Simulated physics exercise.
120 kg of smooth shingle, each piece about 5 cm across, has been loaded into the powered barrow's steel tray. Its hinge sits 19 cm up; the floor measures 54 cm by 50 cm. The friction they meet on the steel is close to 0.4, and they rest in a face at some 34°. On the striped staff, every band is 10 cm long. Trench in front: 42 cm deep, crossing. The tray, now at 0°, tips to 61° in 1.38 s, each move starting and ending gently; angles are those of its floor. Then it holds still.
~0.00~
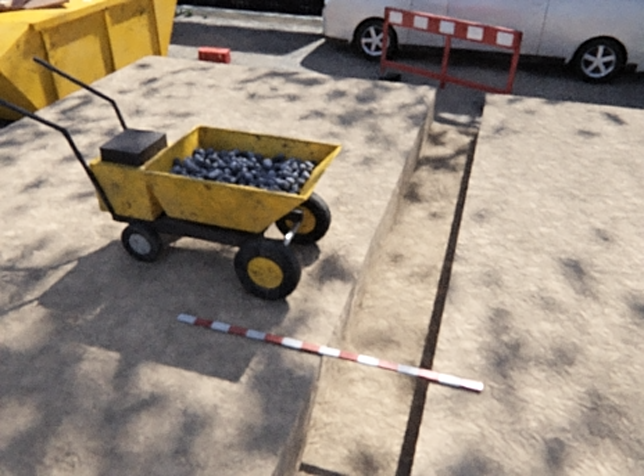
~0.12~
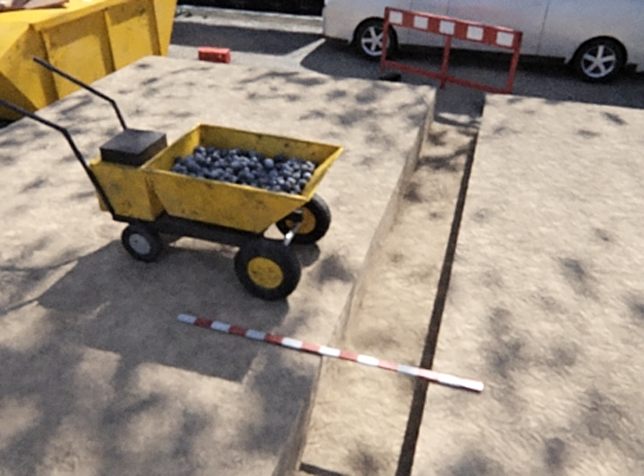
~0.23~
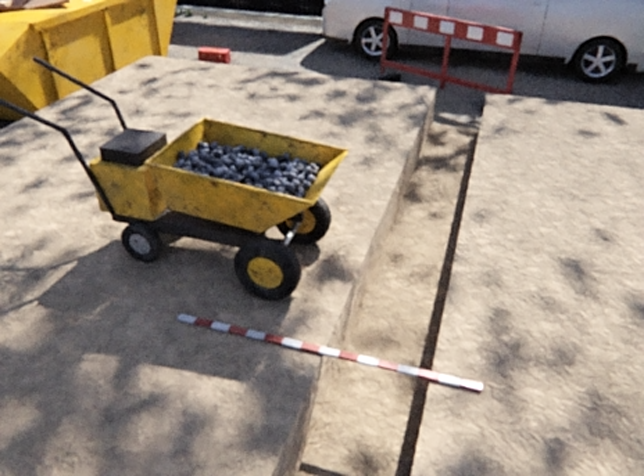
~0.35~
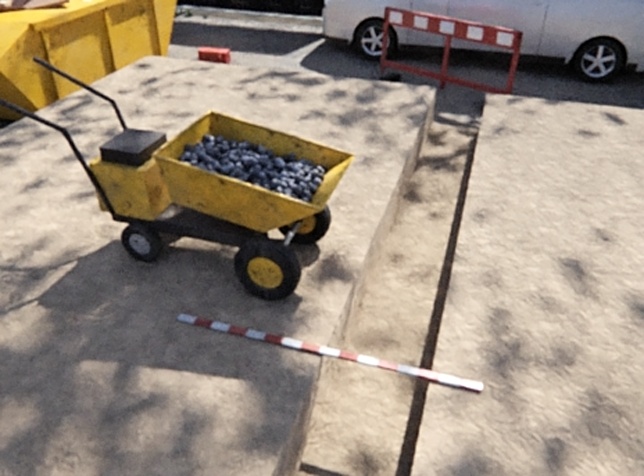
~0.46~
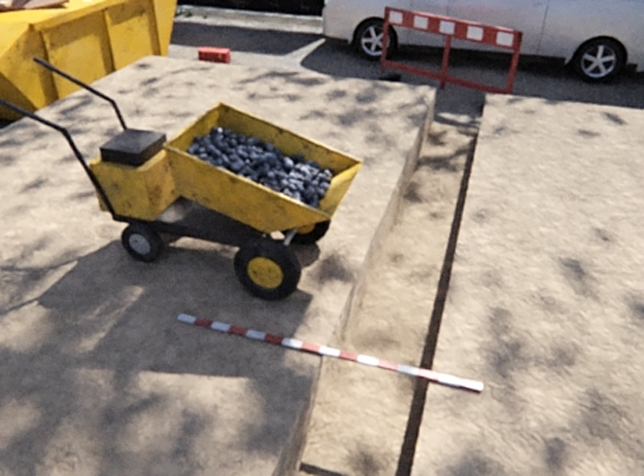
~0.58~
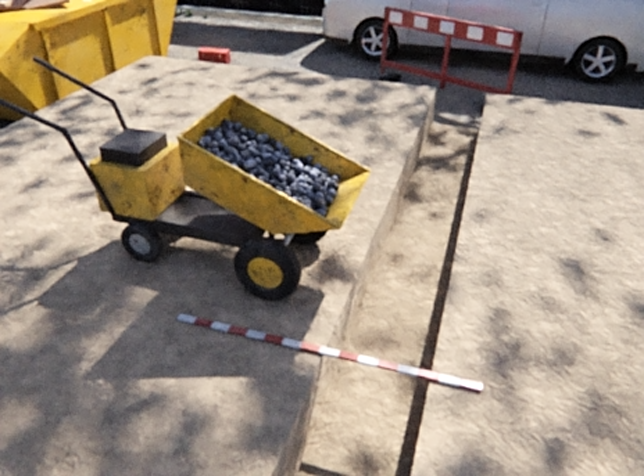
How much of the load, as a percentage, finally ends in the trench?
I would put it at about 99 per cent.
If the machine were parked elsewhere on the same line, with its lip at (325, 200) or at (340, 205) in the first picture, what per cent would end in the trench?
The first gives about 85 percent and the second about 65 percent.
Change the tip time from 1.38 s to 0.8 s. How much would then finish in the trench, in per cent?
Roughly 95 per cent would.
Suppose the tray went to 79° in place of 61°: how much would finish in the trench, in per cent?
Share in trench: Approx. 100%.
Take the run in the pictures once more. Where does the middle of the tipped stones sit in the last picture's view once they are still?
Centre estimate: Around (407, 338).
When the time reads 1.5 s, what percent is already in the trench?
35 per cent, give or take.
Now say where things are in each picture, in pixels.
Lip at (305, 199), floor tilted 0°, highest stones at (266, 166), in the first frame.
Lip at (308, 200), floor tilted 1°, highest stones at (261, 165); the stones move at 0.2 m/s on average, in the second frame.
Lip at (313, 204), floor tilted 5°, highest stones at (222, 157); the stones move at 0.3 m/s on average, in the third frame.
The tray is at 10°, its lip at (321, 210); the top of the load is at (213, 149); the stones move at 0.4 m/s on average, in the fourth frame.
Lip at (331, 218), floor tilted 16°, highest stones at (214, 139); the stones move at 0.5 m/s on average, in the fifth frame.
Lip at (340, 228), floor tilted 23°, highest stones at (224, 132); the stones move at 0.5 m/s on average, in the sixth frame.
After 1.0 s the floor is at 51°; 100 % in the tray; the foremost stones are at (364, 233).
After 1.5 s the floor is at 61°; 64 % in the tray, 36 % in the trench; the foremost stones are at (438, 325).
After 1.8 s the floor is at 61°; 26 % in the tray, 72 % in the trench, 1 % past the trench; the foremost stones are at (474, 303).
After 3.8 s the floor is at 61°; 0 % in the tray, 99 % in the trench, 1 % past the trench; the foremost stones are at (491, 309).
